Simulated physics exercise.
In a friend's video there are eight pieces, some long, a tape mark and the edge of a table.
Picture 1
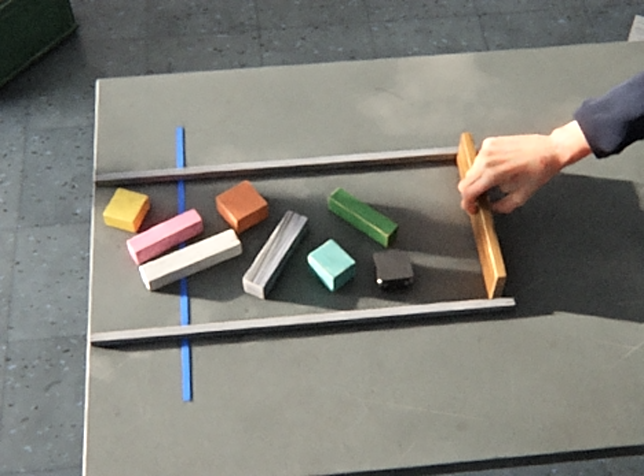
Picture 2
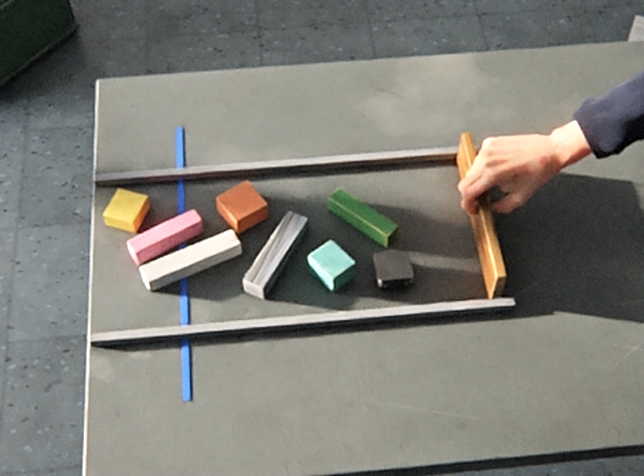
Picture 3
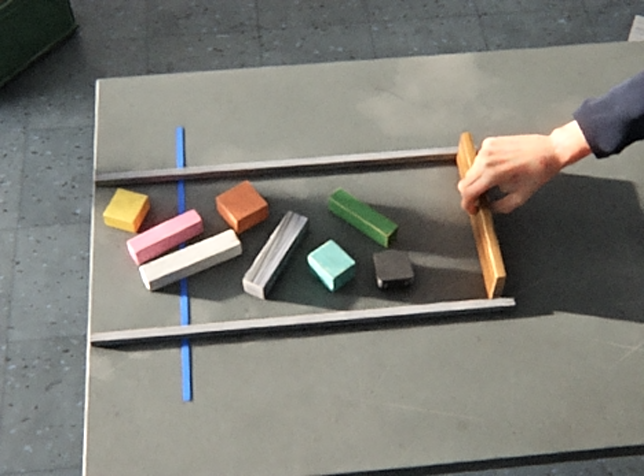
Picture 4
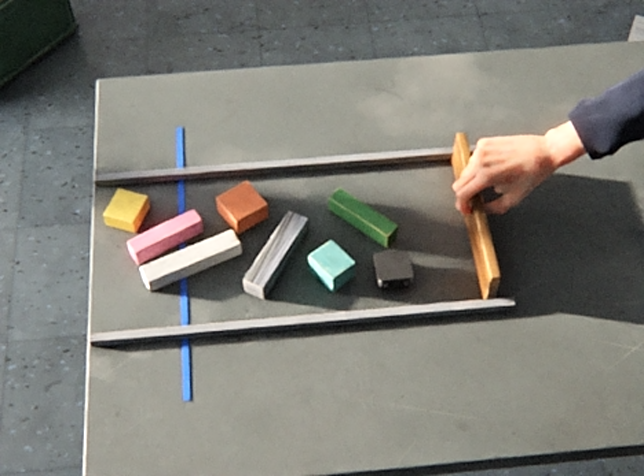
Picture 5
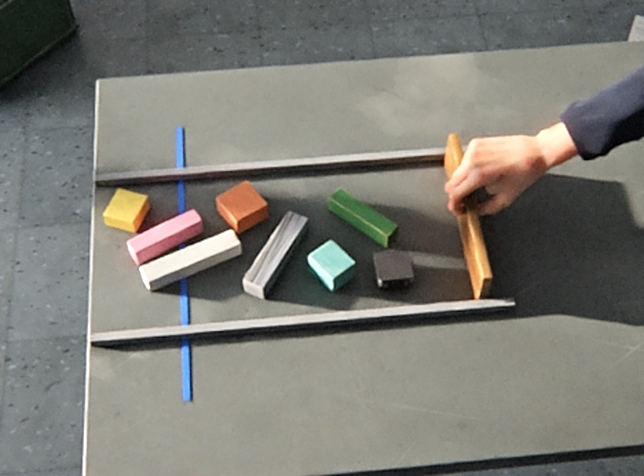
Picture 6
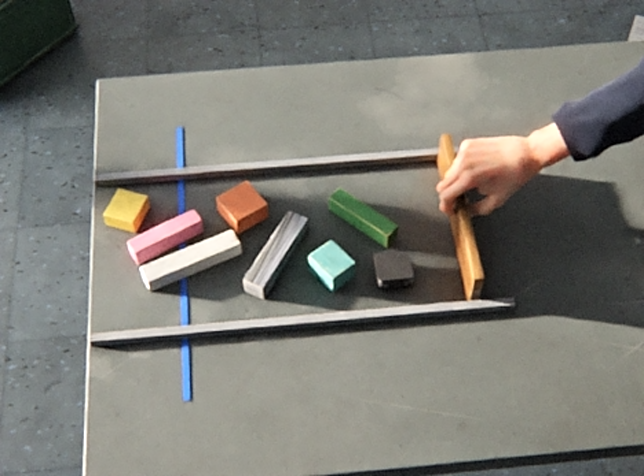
A wooden board, gripped by a hand at the right, rests still at first between two rails on a grey table, then slides slowly a short way left. The eight loose pieces ahead of it, among them yellow, pink and white ones near a blue tape line, stay put, untouched by the board.
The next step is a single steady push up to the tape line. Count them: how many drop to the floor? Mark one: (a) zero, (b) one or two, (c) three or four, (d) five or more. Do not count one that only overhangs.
(a) zero.
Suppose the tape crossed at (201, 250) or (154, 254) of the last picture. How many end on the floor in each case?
Floor count: 0; 3.
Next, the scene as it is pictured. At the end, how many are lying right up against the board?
The figure is 2.
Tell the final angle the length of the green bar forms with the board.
About 0° out of line.
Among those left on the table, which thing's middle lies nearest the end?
It's the yellow block.
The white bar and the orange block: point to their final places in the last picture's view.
The white bar finishes at (103, 253); the orange block finishes at (145, 197).
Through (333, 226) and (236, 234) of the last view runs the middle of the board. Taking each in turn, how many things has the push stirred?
Counts: 4 and 7.
Soon after, none off yet; yellow block at rest near (127, 211); pink bar at rest near (166, 237); white bar at rest near (192, 260).
At rest, the number that fall off is zero.
